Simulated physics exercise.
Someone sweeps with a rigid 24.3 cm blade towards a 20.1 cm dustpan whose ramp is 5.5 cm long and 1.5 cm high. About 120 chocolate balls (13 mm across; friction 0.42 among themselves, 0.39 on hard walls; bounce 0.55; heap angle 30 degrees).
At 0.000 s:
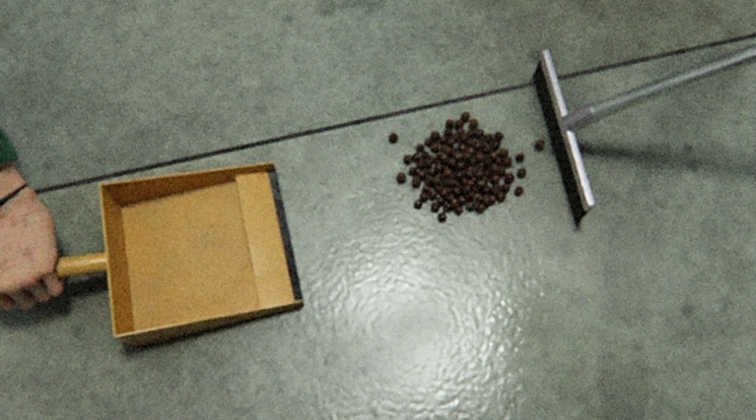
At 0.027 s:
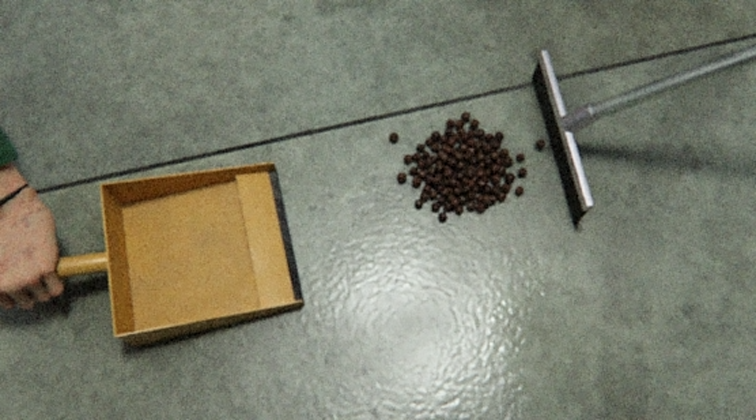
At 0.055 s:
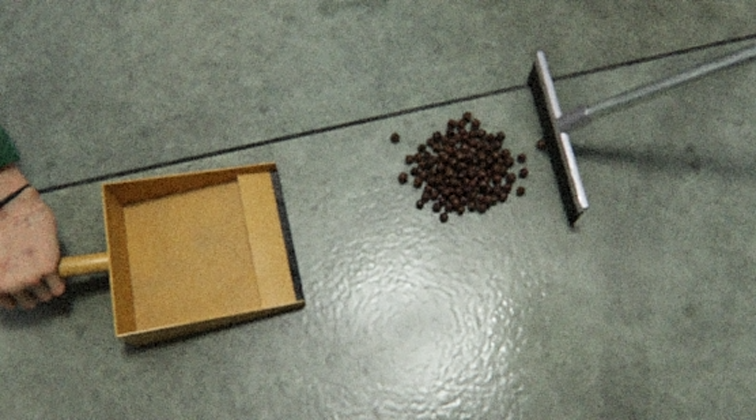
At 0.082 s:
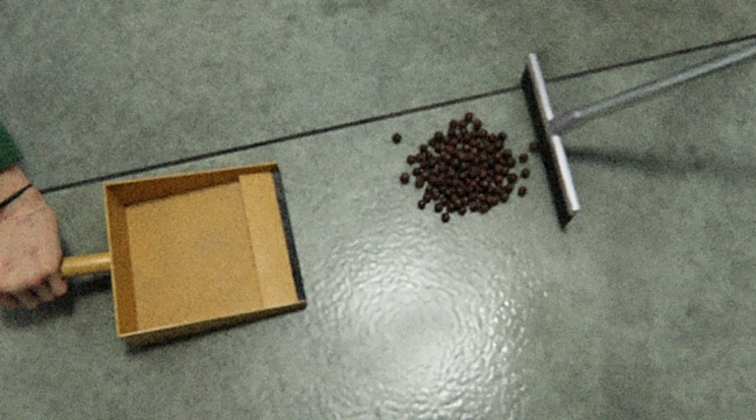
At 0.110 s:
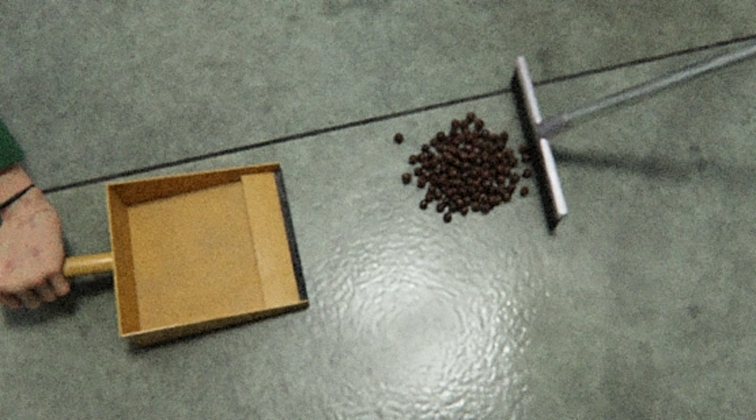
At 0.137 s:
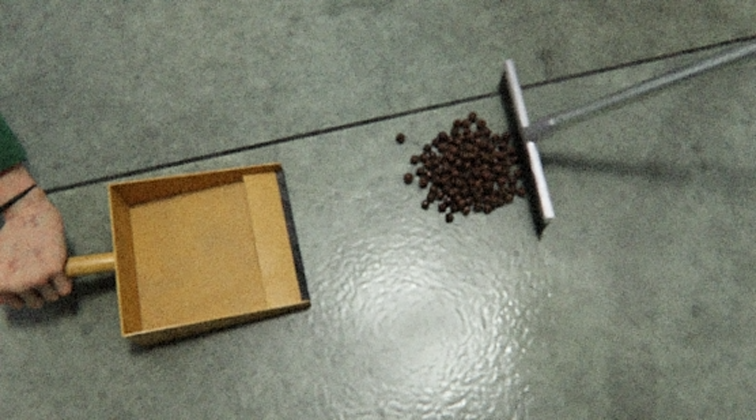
A long-handled blade slides left across the floor and presses into a heap of chocolate balls.
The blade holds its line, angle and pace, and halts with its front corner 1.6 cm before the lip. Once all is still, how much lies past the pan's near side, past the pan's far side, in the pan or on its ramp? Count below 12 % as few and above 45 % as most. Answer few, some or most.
Near side: Few, far side: Some, pan: Some.
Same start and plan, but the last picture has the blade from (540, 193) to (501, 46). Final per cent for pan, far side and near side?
Pan 5, far 45, near 10.
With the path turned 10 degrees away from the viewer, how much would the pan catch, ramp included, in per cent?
Then about 30 per cent.
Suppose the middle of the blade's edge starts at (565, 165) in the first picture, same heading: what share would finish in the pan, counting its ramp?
About 35 per cent.
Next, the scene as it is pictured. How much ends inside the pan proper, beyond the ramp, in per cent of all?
Roughly 15 per cent.
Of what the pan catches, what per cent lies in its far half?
Some 60 per cent.
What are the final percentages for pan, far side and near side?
Near side 5; far side 25; pan 40.
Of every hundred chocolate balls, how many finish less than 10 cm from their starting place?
Some 0 per cent.
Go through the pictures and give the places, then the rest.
In the first picture, blade from (588, 206) to (544, 57), moved 0.0 cm, 0 of the pieces shifted so far; middle of the pieces at (463, 165); pan at (195, 257).
In the second picture, blade from (587, 206) to (543, 57), moved 0.3 cm, 0 of the pieces shifted so far; middle of the pieces at (464, 165).
In the third picture, blade from (582, 208) to (538, 59), moved 1.2 cm, 0 of the pieces shifted so far; middle of the pieces at (465, 165).
In the fourth picture, blade from (574, 211) to (531, 61), moved 2.6 cm, 1 of the pieces shifted so far; middle of the pieces at (467, 165).
In the fifth picture, blade from (561, 214) to (520, 64), moved 4.6 cm, 1 of the pieces shifted so far; middle of the pieces at (469, 165).
In the sixth picture, blade from (548, 218) to (508, 67), moved 6.7 cm, 27 of the pieces shifted so far; middle of the pieces at (469, 165); pan at (203, 257). Its pace works out near 0.77 m/s.
After 0.34 s, middle of the blade 18 cm from the lip; 0 % over the lip, far side 20 %, near side 5 %.
After 0.47 s, middle of the blade 8 cm from the lip; 0 % over the lip, far side 25 %, near side 5 %.
After 0.74 s, middle of the blade 3 cm from the lip; 45 % over the lip, far side 25 %, near side 5 %.
At rest (1.6 s), near side 5 %, far side 25 %, pan 40 %, in front of the lip or behind the blade 25 %.
